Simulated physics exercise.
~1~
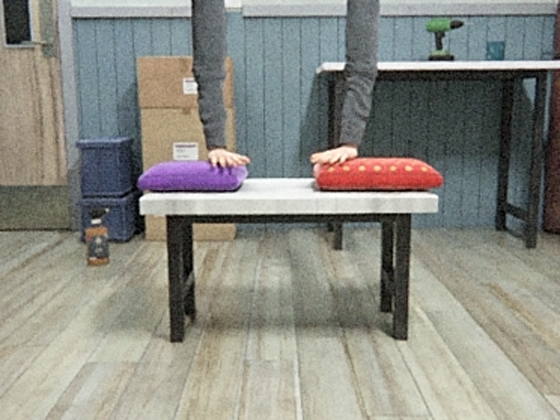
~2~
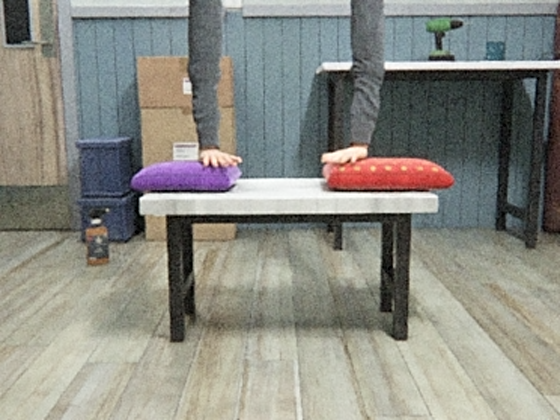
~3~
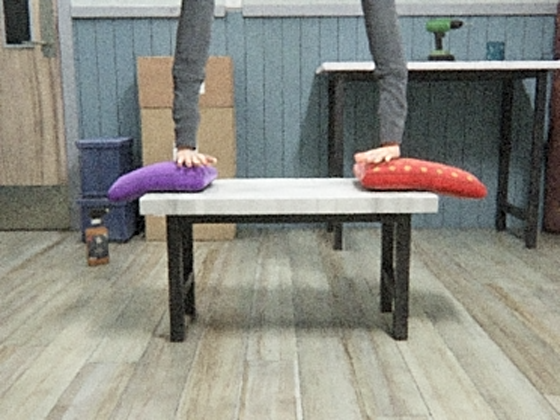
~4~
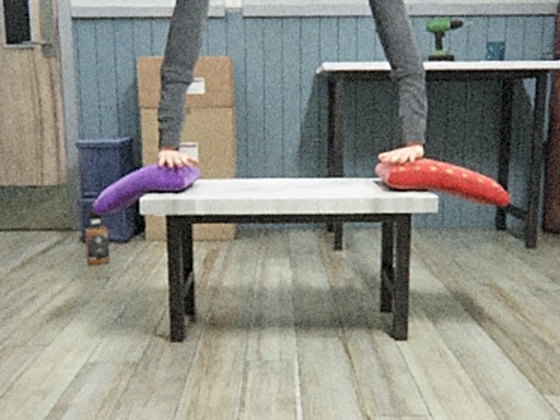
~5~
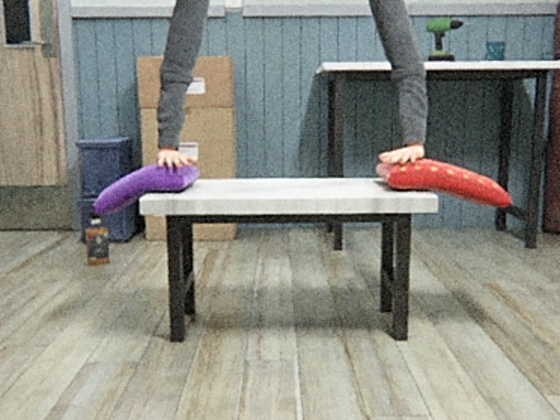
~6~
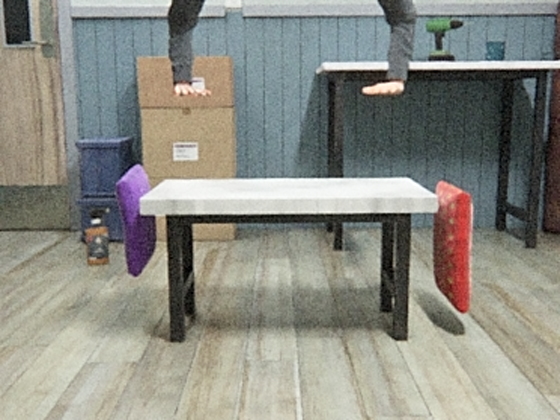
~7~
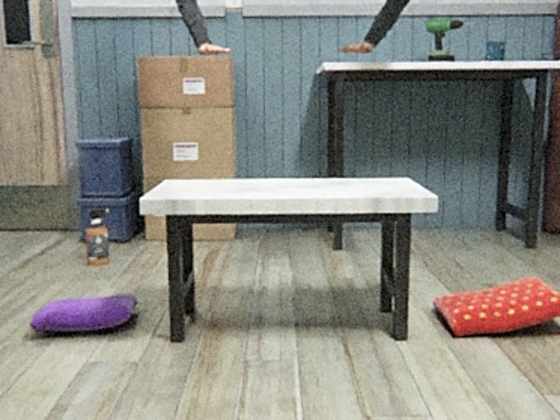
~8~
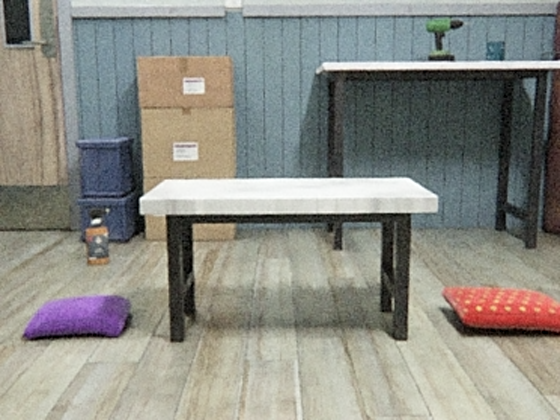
On a white-topped bench in a room with blue panelled walls, two hands slid a purple soft bag left and a red dotted pillow right until both drooped over the ends, then let go and withdrew as both dropped to the floor and stayed there.
